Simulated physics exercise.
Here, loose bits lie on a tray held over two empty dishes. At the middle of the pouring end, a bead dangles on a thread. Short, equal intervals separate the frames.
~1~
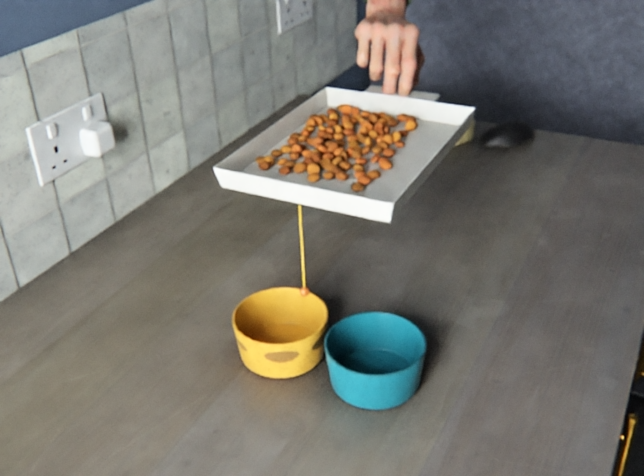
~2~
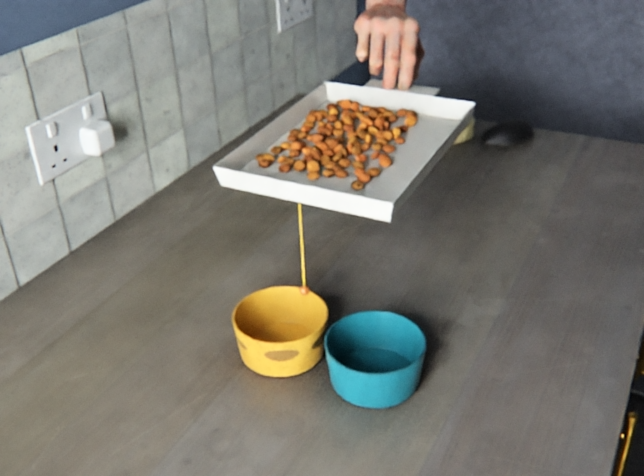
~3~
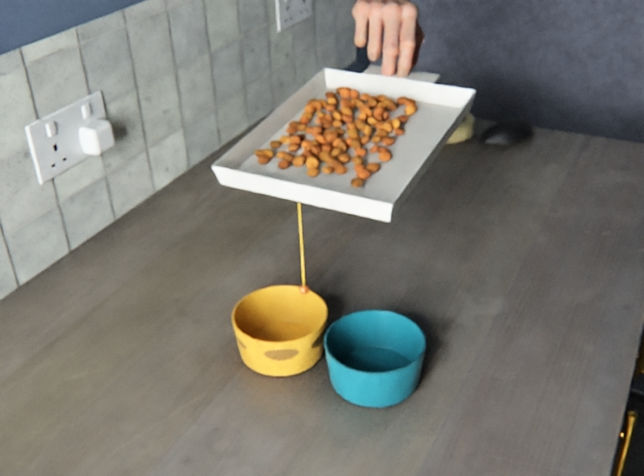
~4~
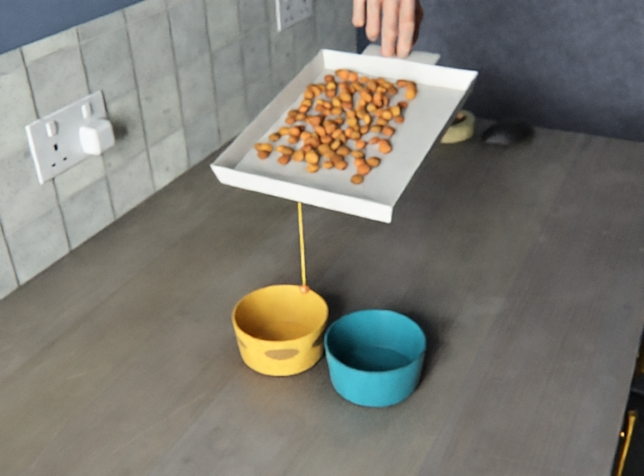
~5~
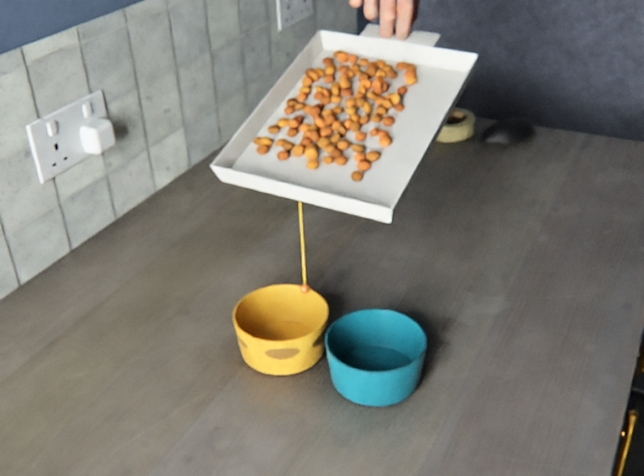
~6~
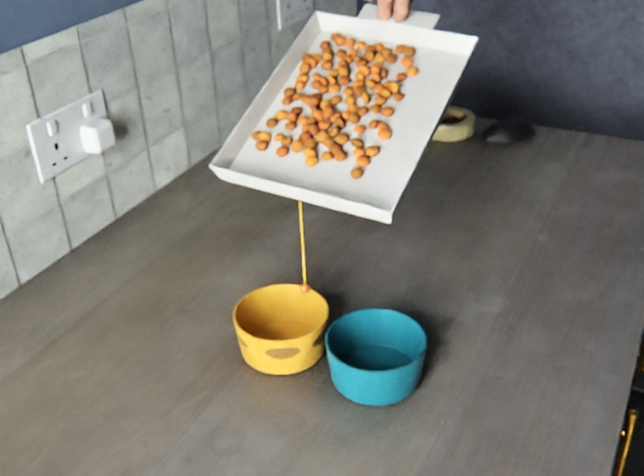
A white tray of small brown bits was tilted steadily by a hand raising its far end, while the bits stayed on it and the yellow and teal dishes below sat still.
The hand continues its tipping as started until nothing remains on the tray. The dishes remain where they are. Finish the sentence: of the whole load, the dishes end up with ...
... more than half.
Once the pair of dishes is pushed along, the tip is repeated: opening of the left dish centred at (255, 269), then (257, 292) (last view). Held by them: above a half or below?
With the first shift the pair saves less than a half; with the second, less than a half.
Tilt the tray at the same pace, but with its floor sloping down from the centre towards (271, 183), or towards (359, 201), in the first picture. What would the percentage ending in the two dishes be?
Roughly 20 percent, then 90 percent.
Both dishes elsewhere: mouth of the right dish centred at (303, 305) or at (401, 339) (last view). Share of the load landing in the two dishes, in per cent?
Respectively 20 percent and 50 percent.
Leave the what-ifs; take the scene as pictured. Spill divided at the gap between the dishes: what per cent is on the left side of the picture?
Looks to be around 80 per cent of the spill.
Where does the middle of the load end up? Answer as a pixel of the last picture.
Around (309, 363).
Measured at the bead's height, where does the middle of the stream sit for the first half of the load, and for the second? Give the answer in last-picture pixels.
I'd put it at roughly (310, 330), and after that at roughly (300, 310).
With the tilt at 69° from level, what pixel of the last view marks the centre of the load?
In the last view, the load is centred close to (305, 188).
Soon, tray tipped steeply; nearly all on the tray; a small part in the air.
A while on, tray tipped past a quarter turn; about a third on the tray; about a quarter in the right dish; a small part in the left dish; about a quarter outside both; about a quarter in the air.
Towards the end, tray tipped past a quarter turn; about a third in the right dish; about a third in the left dish; about a quarter outside both.
Finally, tray tipped past a quarter turn; about a third in the right dish; about a third in the left dish; about a quarter outside both.
